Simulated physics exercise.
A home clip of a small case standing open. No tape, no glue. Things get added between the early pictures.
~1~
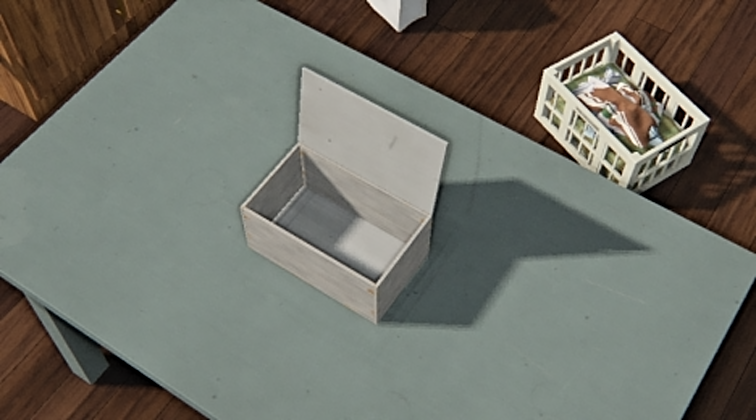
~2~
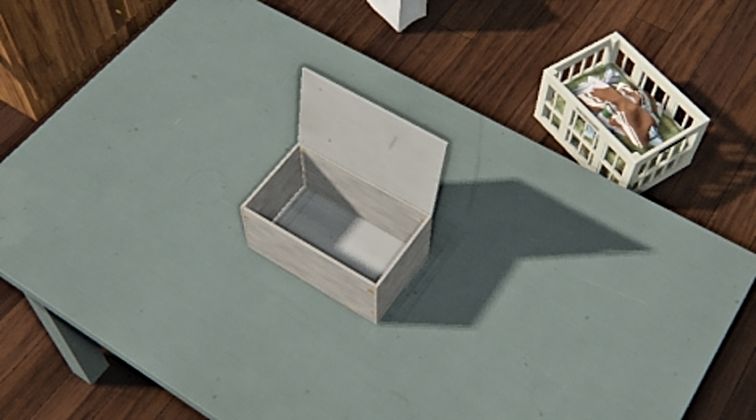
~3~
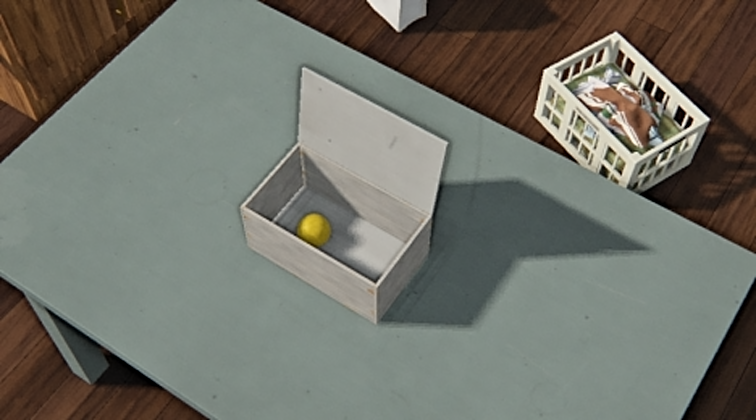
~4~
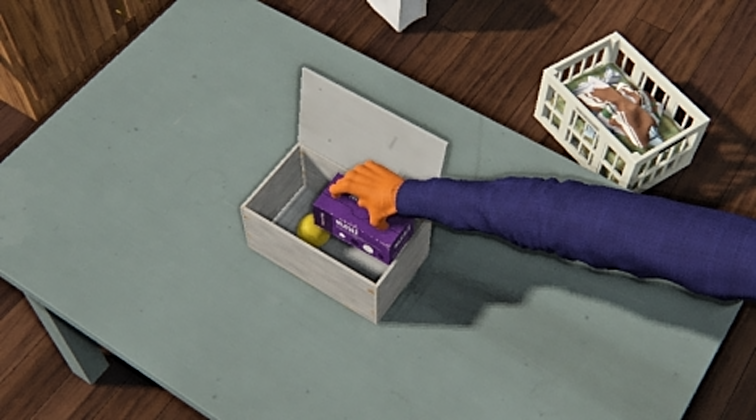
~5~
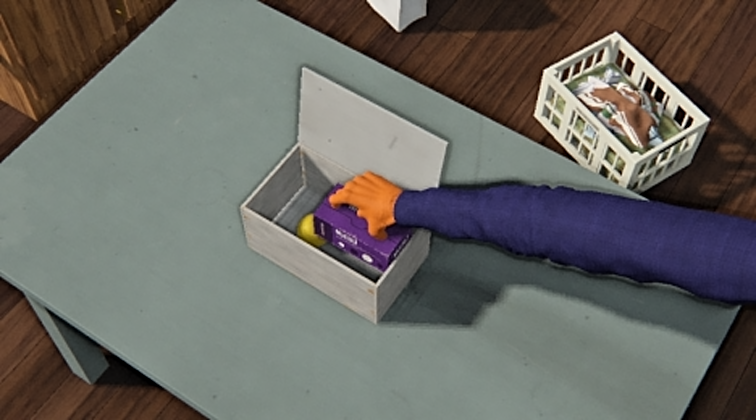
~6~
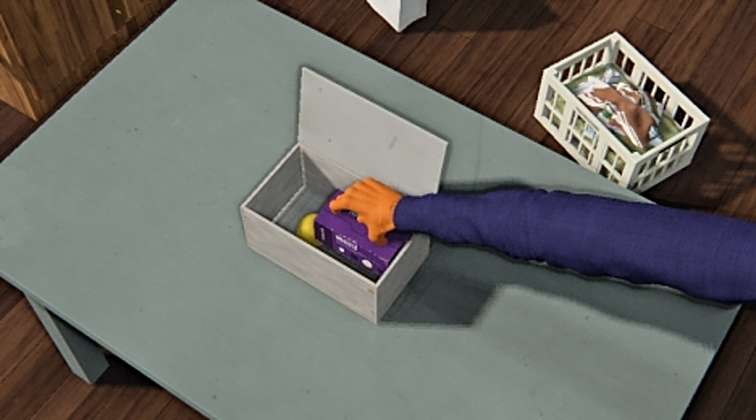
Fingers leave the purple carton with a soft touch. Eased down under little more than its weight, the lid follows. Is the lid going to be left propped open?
No, it closes.
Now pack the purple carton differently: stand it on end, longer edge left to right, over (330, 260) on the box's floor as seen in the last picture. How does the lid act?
Note: It lowers fully.
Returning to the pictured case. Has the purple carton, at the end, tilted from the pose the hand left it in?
Once everything settles, it keeps its original angle.
Then, 0.50 s later than the last frame, purple carton moved a little near (350, 250); yellow lemon moved about its own width.
Then, 1.50 s later than the last frame, lid 66° above the rim; purple carton moved a little near (349, 250); yellow lemon moved about its own width.
Then, 2.10 s later than the last frame, lid 22° above the rim; purple carton moved a little near (349, 250); yellow lemon moved about its own width.
When it is over, lid shut; moved from the start, yellow lemon and purple carton. End places, in pixels of the last picture, purple carton near (349, 250).
